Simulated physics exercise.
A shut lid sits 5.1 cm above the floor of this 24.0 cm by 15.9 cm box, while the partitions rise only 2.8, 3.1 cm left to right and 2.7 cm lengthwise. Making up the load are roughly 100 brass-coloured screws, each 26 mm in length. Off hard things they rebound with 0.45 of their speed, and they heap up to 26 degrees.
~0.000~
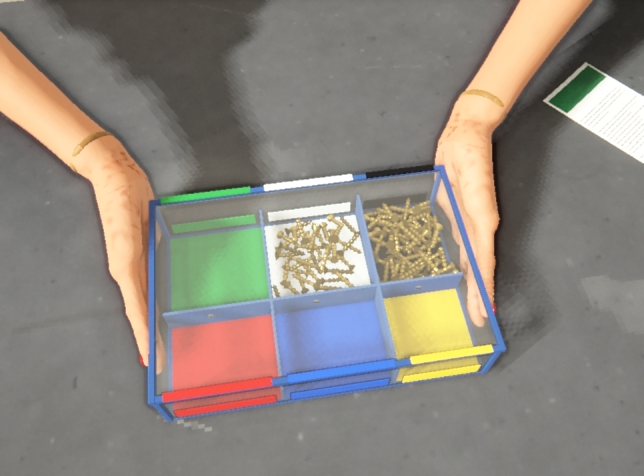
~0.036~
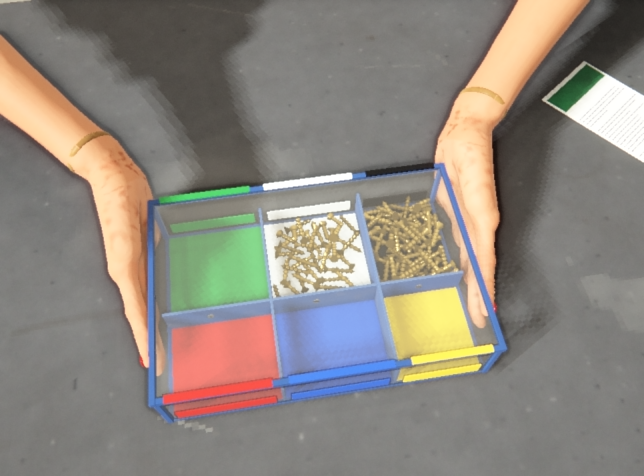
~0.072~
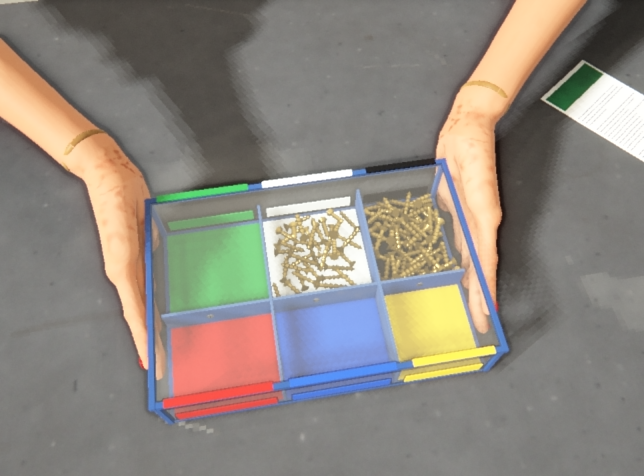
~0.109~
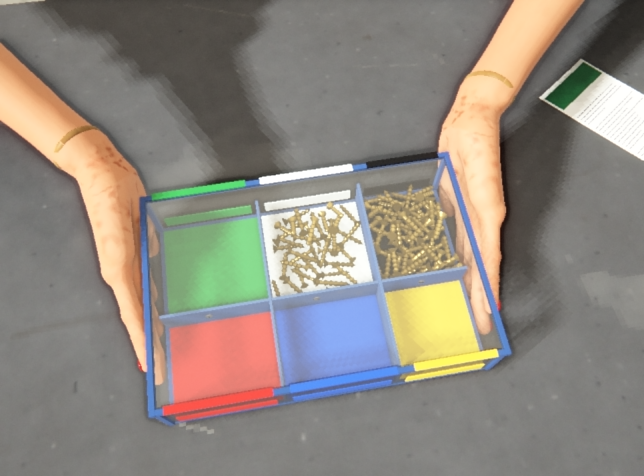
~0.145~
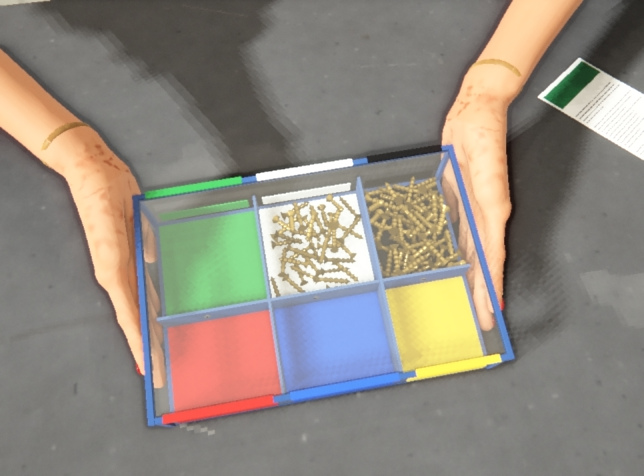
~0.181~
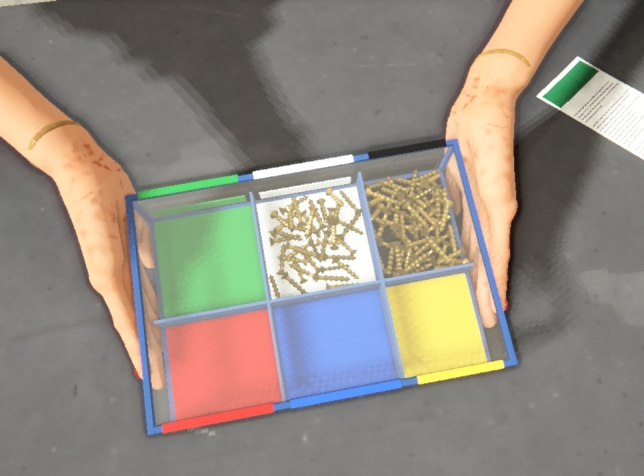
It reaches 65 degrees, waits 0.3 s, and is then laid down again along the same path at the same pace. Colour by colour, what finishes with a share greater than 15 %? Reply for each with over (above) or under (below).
Red - under, blue - under, green - under, yellow - under, white - over, black - over.
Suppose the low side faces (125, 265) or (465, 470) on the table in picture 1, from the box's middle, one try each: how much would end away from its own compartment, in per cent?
First try: Around 20 percent; second try: Around 10 percent.
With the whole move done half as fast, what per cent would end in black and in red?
Black 50 %; red 0 %.
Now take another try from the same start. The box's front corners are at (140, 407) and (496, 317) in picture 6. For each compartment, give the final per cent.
Each compartment ends with this per cent: Red 0, blue 0, green 5, yellow 0, white 40 and black 50.
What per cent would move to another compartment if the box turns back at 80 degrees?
About 50 per cent.
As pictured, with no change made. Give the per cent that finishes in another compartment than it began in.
15 %.
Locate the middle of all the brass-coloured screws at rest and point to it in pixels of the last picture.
In the last view, approximately (383, 275).
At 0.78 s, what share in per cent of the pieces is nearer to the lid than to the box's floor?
I'd put it at some 10 percent.
Then, at 0.78 s, tilt 65 degrees; blue 5 %, yellow 10 %, white 35 %, black 50 %.
Then, at 1.17 s, tilt 37 degrees; blue 5 %, yellow 10 %, white 35 %, black 50 %.
After 1.65 s, tilt 0 degrees; blue 5 %, yellow 10 %, white 35 %, black 50 %.
By 2.1 s all is still; red 0 %, blue 5 %, green 0 %, yellow 10 %, white 35 %, black 50 %.
